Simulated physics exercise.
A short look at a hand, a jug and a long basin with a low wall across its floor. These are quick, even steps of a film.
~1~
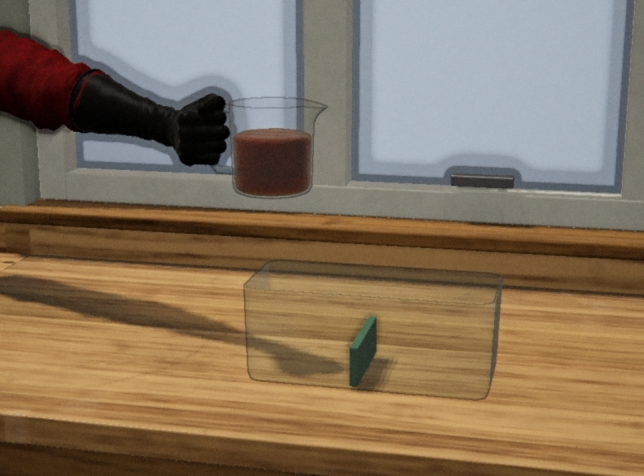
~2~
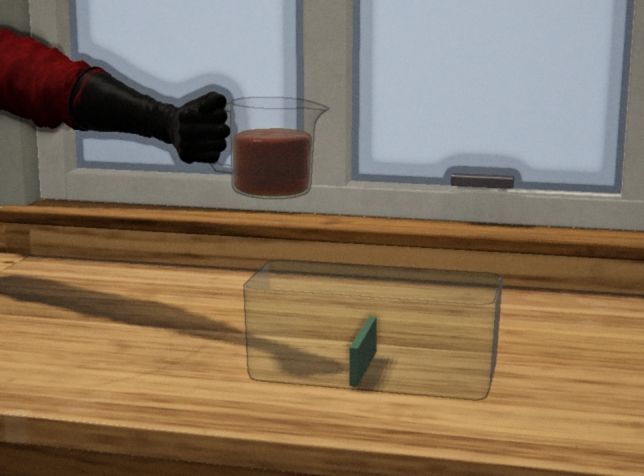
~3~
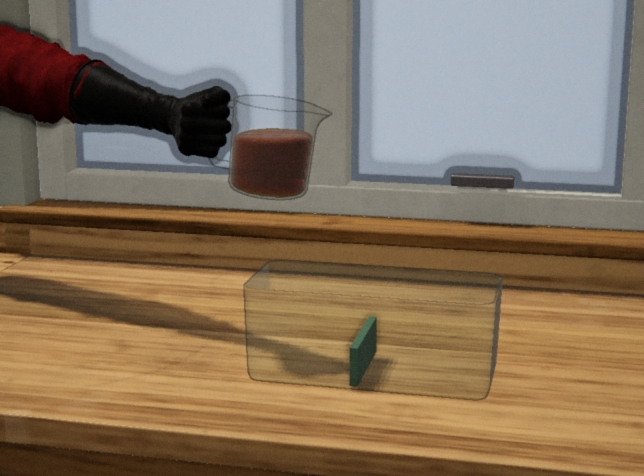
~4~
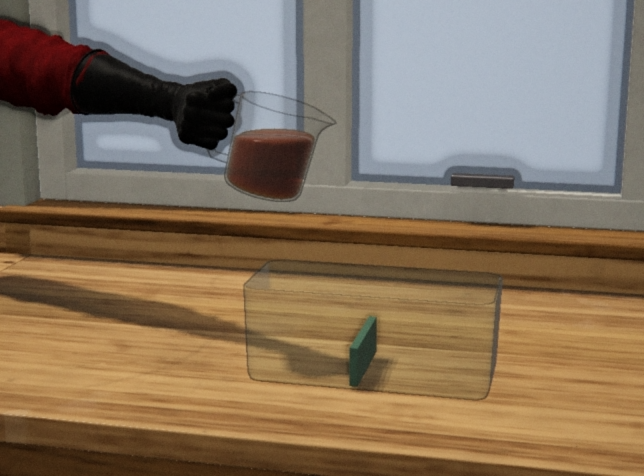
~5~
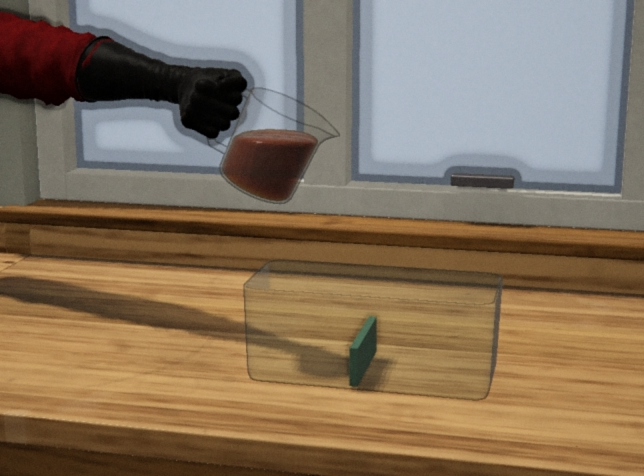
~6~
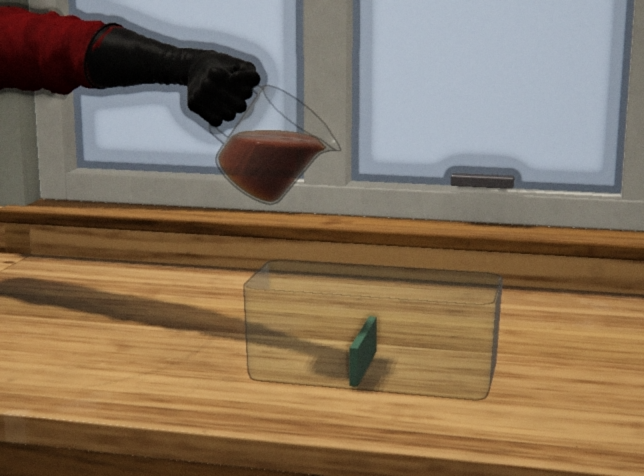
A black-gloved hand in a red sleeve held a clear jug of reddish-brown liquid above a glass basin with a small green wall inside, then steadily tilted the jug to the right.
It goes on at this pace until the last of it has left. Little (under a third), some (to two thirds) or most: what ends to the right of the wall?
It comes to more than two thirds.
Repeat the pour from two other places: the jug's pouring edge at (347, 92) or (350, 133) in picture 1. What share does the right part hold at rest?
About 90 and 90 per cent.
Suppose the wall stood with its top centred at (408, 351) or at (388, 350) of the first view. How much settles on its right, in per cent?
The first gives 10 %, the second 20 %.
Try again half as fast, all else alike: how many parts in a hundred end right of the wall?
About 75 per cent.
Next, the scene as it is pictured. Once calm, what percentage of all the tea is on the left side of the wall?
Some 25 per cent.
A moment on, the jug is tipped on its side and 65 per cent is still to pour, 0 is left of the wall and 7 right of it.
Next, the jug is tipped right over and 19 per cent is still to pour, 7 is left of the wall and 55 right of it.
Then the jug is tipped right over and 3 per cent is still to pour, 18 is left of the wall and 73 right of it.
Later the jug is tipped right over and 0 per cent is still to pour, 24 is left of the wall and 73 right of it.
Finally, 25 per cent lies left of the wall, 74 right of it and 1 outside.
